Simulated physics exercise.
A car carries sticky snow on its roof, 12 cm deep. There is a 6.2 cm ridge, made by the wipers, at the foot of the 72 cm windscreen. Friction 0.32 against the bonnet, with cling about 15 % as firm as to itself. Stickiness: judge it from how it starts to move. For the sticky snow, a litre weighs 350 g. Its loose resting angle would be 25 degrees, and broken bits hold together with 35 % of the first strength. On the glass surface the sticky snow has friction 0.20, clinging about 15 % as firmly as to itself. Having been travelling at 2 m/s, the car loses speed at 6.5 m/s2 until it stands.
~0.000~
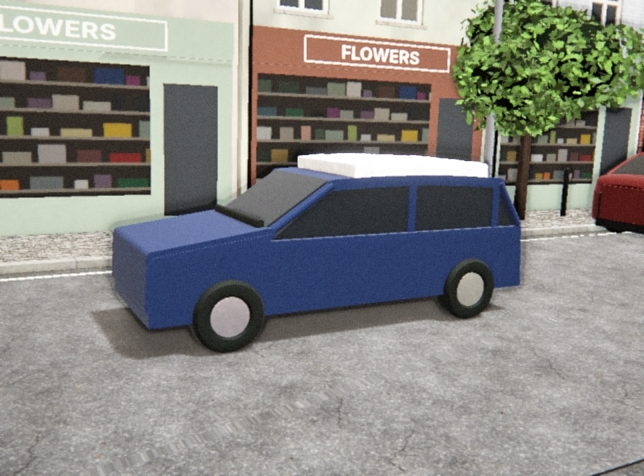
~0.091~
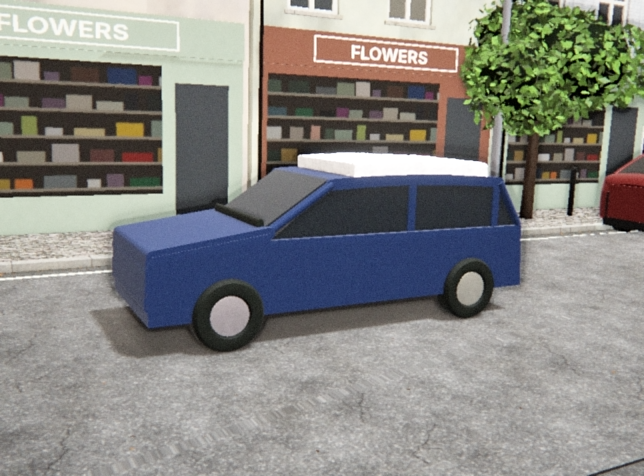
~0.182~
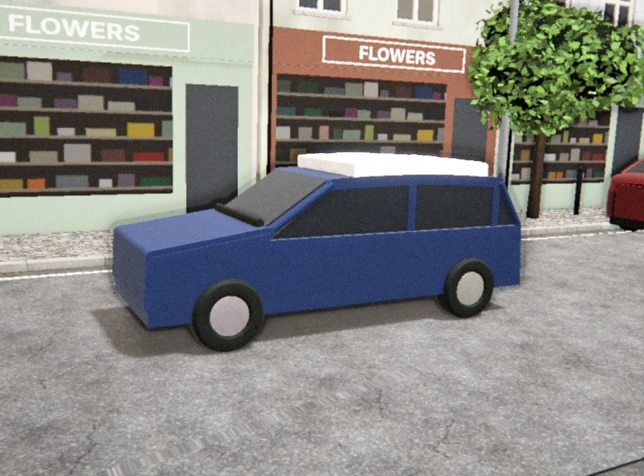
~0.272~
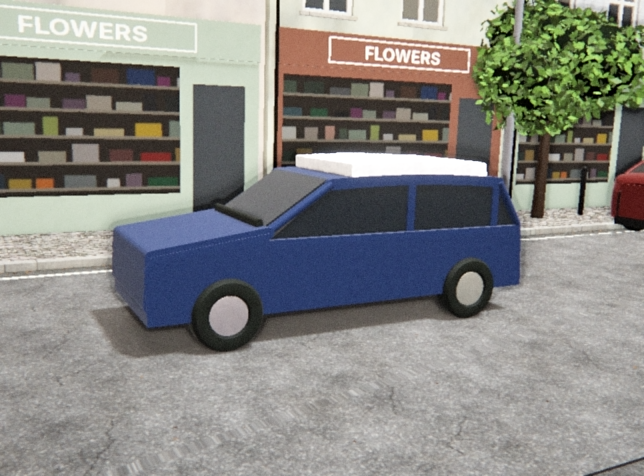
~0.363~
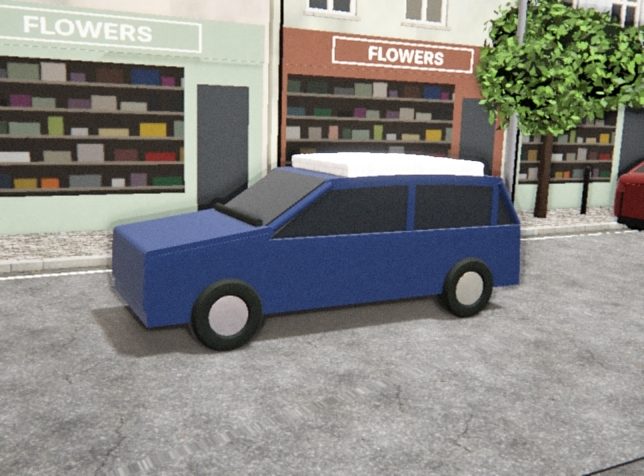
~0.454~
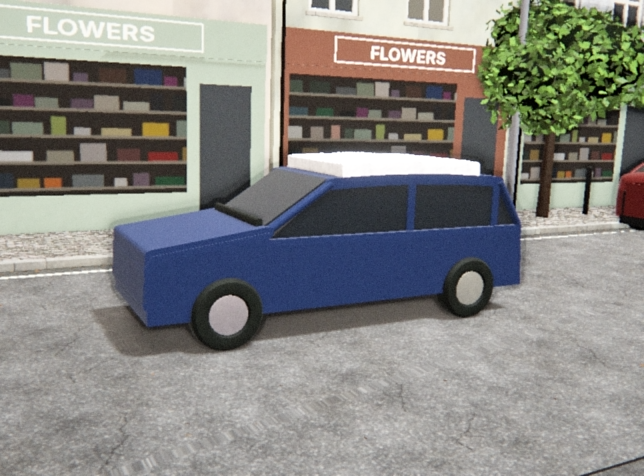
At the start, a blue car with a white slab of snow on its roof moves left along a street past flower shops and a tree. The car slows, the shopfronts behind shifting less and less until they barely move, while the snow slides slightly forward on the roof towards the windscreen.
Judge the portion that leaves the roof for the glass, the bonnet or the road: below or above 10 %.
Outcome: Not reaching 10 %.
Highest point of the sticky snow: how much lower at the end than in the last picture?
The gap comes to some 0 centimetres.
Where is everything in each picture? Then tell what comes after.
The first frame shows front end of the sticky snow at (355, 167).
The second frame shows front end of the sticky snow at (355, 166).
The third frame shows front end of the sticky snow at (355, 166).
The fourth frame shows front end of the sticky snow at (352, 168), its middle shifted 1.5 cm.
The fifth frame shows front end of the sticky snow at (348, 169), its middle shifted 5.3 cm.
The sixth frame shows front end of the sticky snow at (343, 169), its middle shifted 11 cm.
By 0.75 s, all of the snow is on the roof, none on the glass, none on the bonnet and none has gone off the nose.
By 1.10 s, all of the snow is on the roof, none on the glass, none on the bonnet and none has gone off the nose.
By 1.46 s, all of the snow is on the roof, none on the glass, none on the bonnet and none has gone off the nose.
By 1.81 s, all of the snow is on the roof, none on the glass, none on the bonnet and none has gone off the nose.
By 1.91 s, at the end, all of the snow is on the roof, none on the glass, none on the bonnet and none has gone off the nose.
